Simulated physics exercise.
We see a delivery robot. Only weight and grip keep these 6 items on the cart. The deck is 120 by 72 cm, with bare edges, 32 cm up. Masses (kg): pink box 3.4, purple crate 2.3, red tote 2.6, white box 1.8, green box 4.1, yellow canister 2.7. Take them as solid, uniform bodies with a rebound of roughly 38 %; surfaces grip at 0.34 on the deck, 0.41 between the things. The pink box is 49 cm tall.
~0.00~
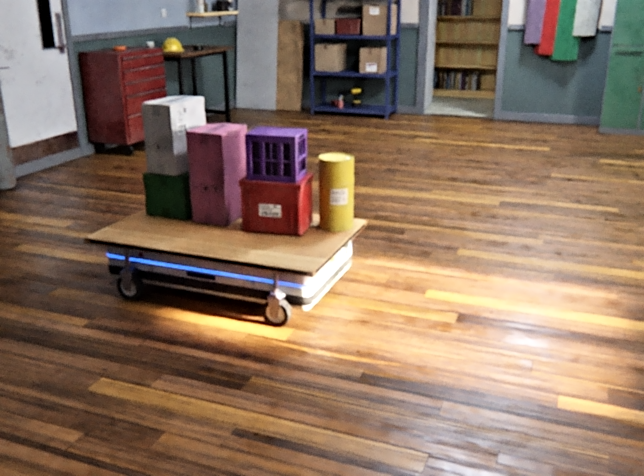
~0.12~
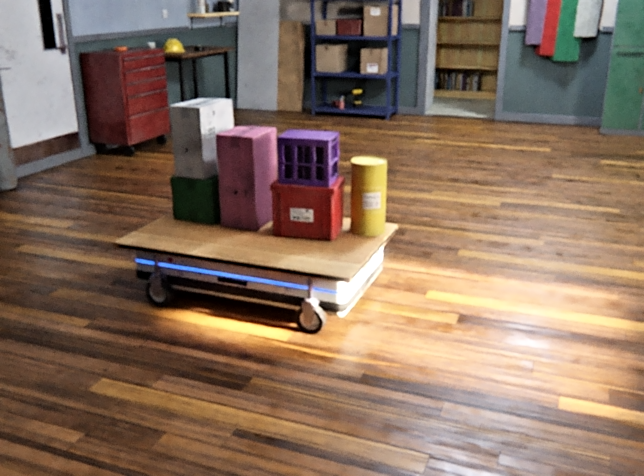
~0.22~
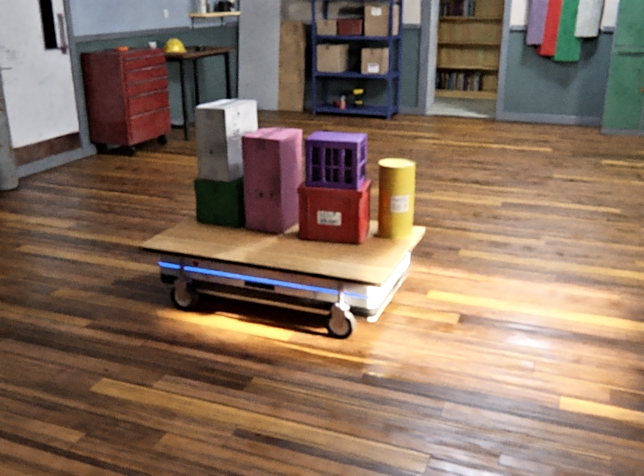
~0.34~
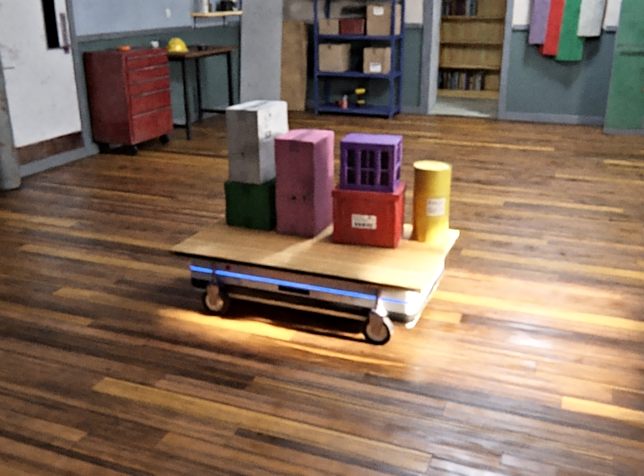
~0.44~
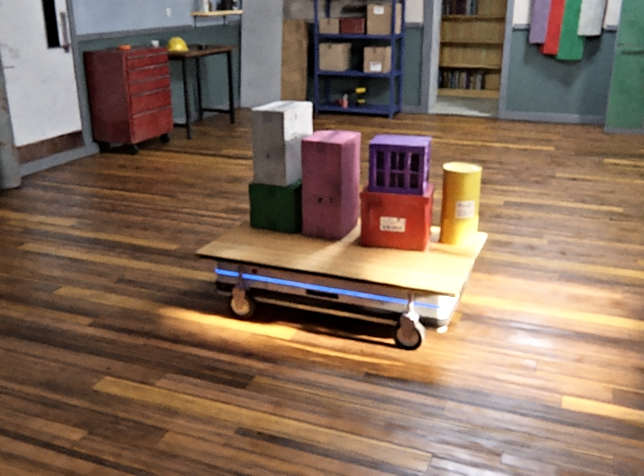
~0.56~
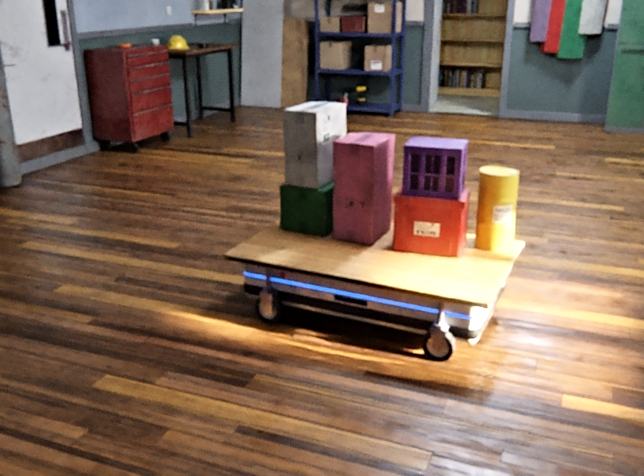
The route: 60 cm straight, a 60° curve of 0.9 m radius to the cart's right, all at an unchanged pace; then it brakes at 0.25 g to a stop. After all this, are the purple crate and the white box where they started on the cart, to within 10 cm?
The purple crate ends elsewhere, the white box keeps its place.
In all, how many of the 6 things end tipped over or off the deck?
1 of them.
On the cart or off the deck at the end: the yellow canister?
The yellow canister ends off the deck.
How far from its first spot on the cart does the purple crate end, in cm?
About 20 cm.
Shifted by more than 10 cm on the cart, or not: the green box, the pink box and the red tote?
The green box keeps its place; the pink box stays put; the red tote leaves its spot.
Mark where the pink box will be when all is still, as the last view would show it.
Around (568, 333).
After 0.76 s, cart has run 106 cm, turned 20°; yellow canister now off the deck; purple crate slid 11 cm near (495, 181); red tote slid 10 cm.
After 0.96 s, cart has run 134 cm, turned 38°; purple crate slid 20 cm near (555, 206); red tote slid 17 cm.
After 1.16 s, cart has run 162 cm, turned 55°; purple crate now off the deck; red tote leaning 6°.
After 1.46 s, cart has run 202 cm, turned 60°; purple crate slid 22 cm; red tote slid 20 cm.
By the end (2.3 s), off the deck, yellow canister; not toppled but over 10 cm from the start, purple crate and red tote; the other 3 in place, give or take 10 cm. Seen from the same camera at the end, white box near (544, 238).
